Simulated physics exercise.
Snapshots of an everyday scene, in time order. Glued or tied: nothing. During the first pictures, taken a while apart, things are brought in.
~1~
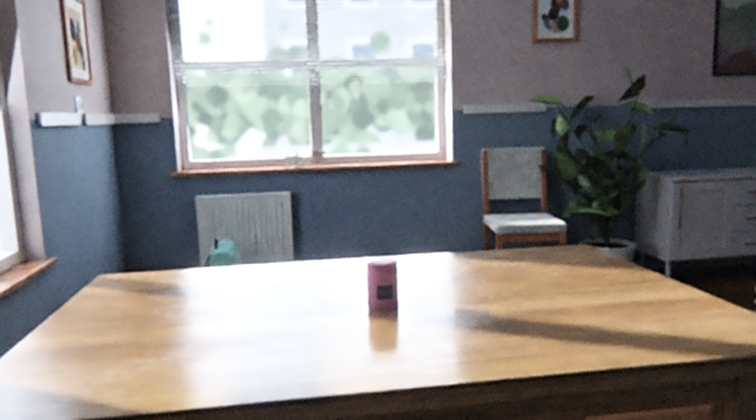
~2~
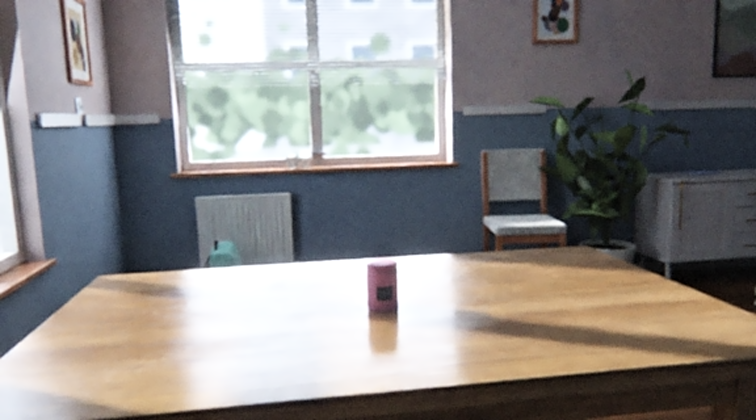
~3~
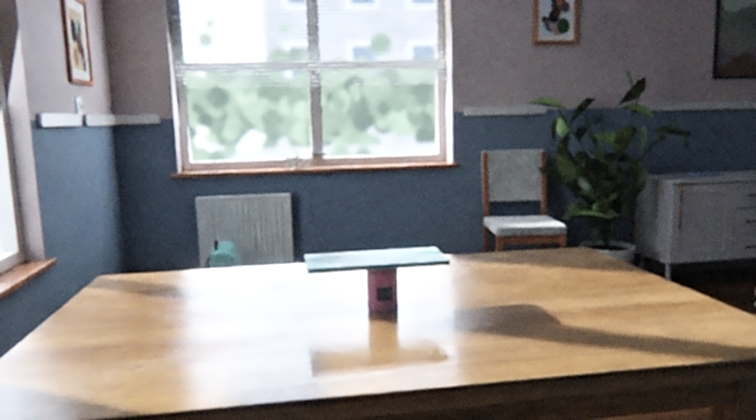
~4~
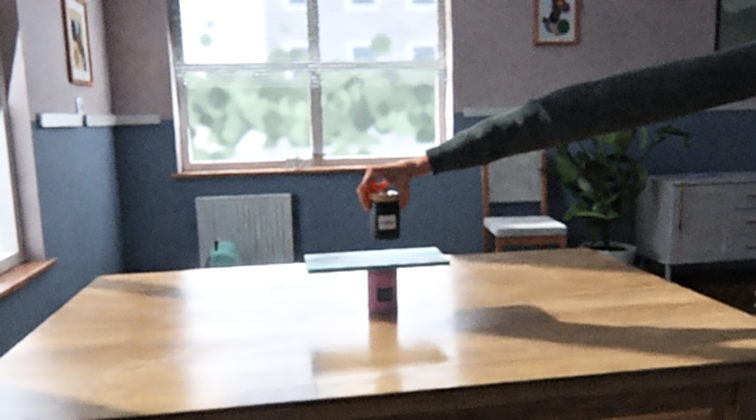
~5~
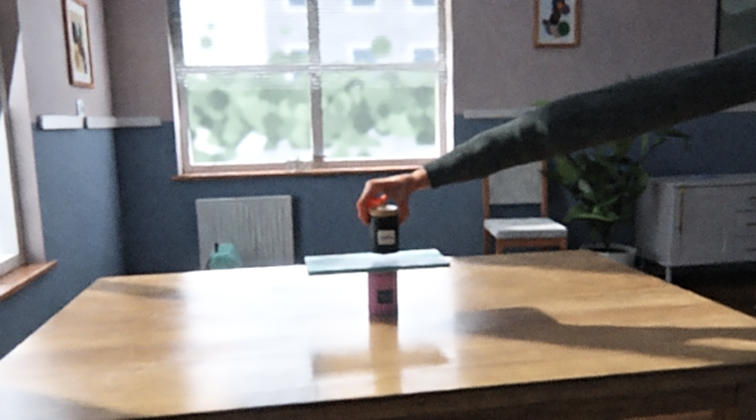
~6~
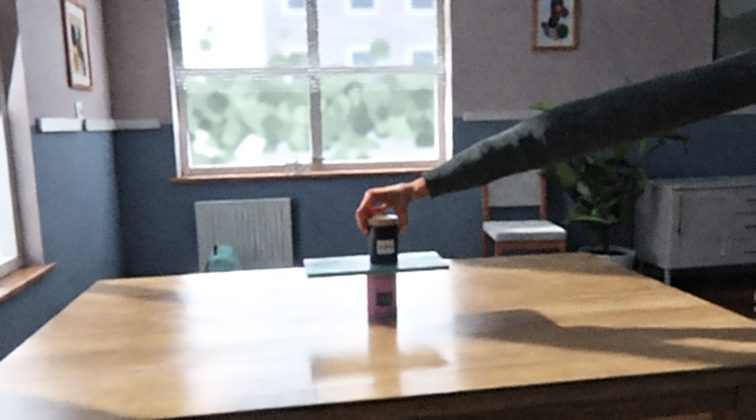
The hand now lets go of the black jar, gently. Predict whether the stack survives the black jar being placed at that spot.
The stack stays upright.
Then, 0.20 s later than the last frame, all is still.
Then, 0.50 s later than the last frame, black jar resting near (383, 240).
When it is over, all 3 as before. End places, in pixels of the last picture, black jar near (383, 240). The stack stays up.
